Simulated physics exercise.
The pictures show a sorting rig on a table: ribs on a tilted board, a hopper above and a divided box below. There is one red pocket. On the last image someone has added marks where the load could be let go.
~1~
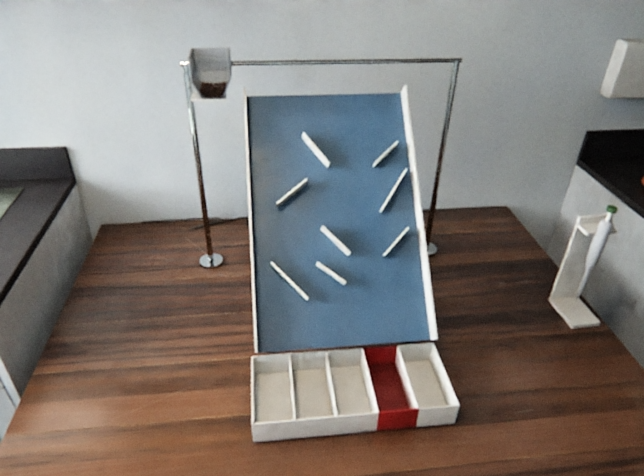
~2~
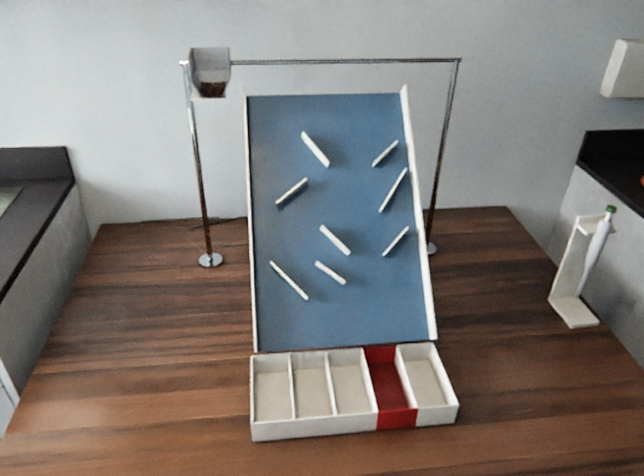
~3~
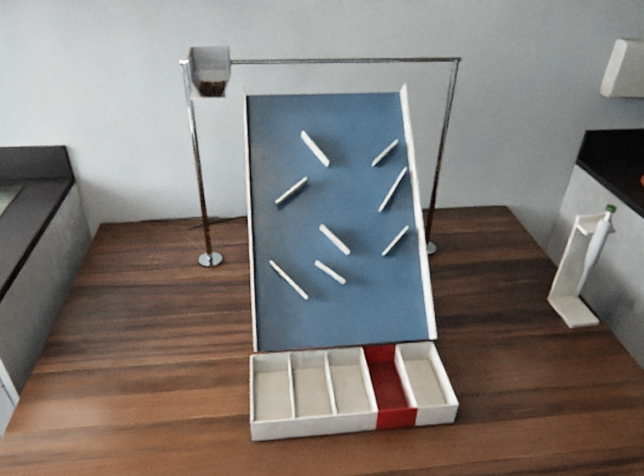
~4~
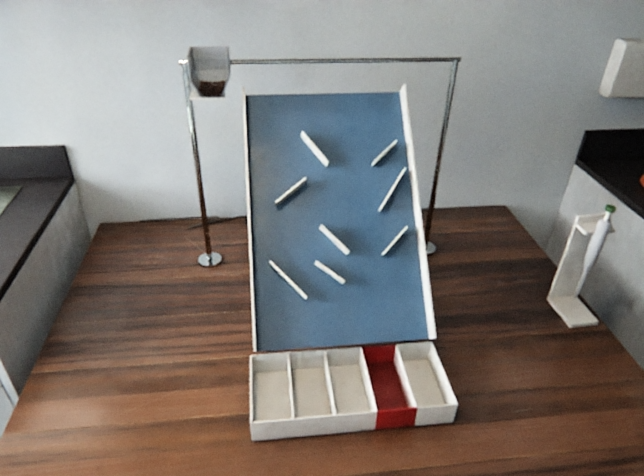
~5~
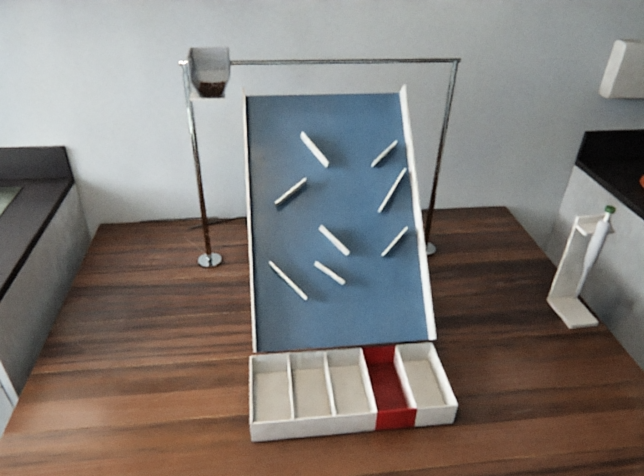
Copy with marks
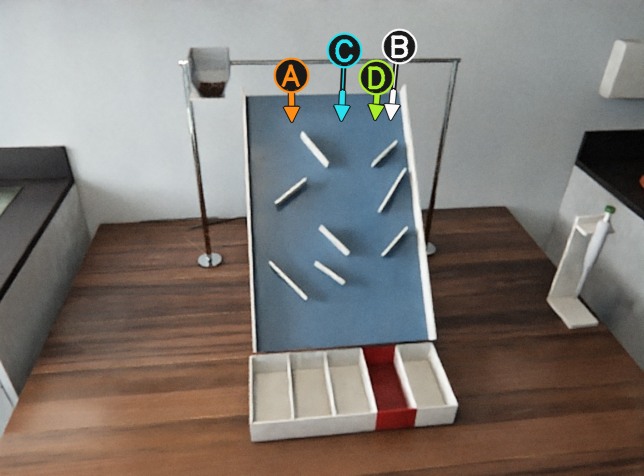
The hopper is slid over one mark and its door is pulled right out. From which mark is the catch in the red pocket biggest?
C works best here.
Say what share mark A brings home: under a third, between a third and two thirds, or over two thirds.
Under a third.
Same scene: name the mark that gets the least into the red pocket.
Mark A.
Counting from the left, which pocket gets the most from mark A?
It is the first one.
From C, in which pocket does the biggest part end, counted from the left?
It is the fourth one.
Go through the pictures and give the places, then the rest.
Hopper at (214, 91), allspice berries, door shut, in the first picture.
Ribs (303, 132) to (329, 163), (375, 162) to (398, 141), (277, 203) to (307, 178), in the second picture.
Ribs (382, 208) to (406, 168), (321, 225) to (350, 252), (385, 252) to (408, 227), in the third picture.
Ribs (270, 261) to (307, 297), (316, 261) to (345, 282), in the fourth picture.
Red pocket at (396, 418), number 4 of 5 from the left, in the fifth picture.
On the marked copy, mark A meets the board at (291, 116); mark B meets the board at (391, 114); mark C meets the board at (341, 115); mark D meets the board at (375, 114).
With A, a stray few in the red pocket, nearly all in other pockets, a small part outside the box.
With B, about a quarter in the red pocket, about two thirds in other pockets, a small part held on the board.
With C, most in the red pocket, about a quarter in other pockets.
With D, about half in the red pocket, about half in other pockets.
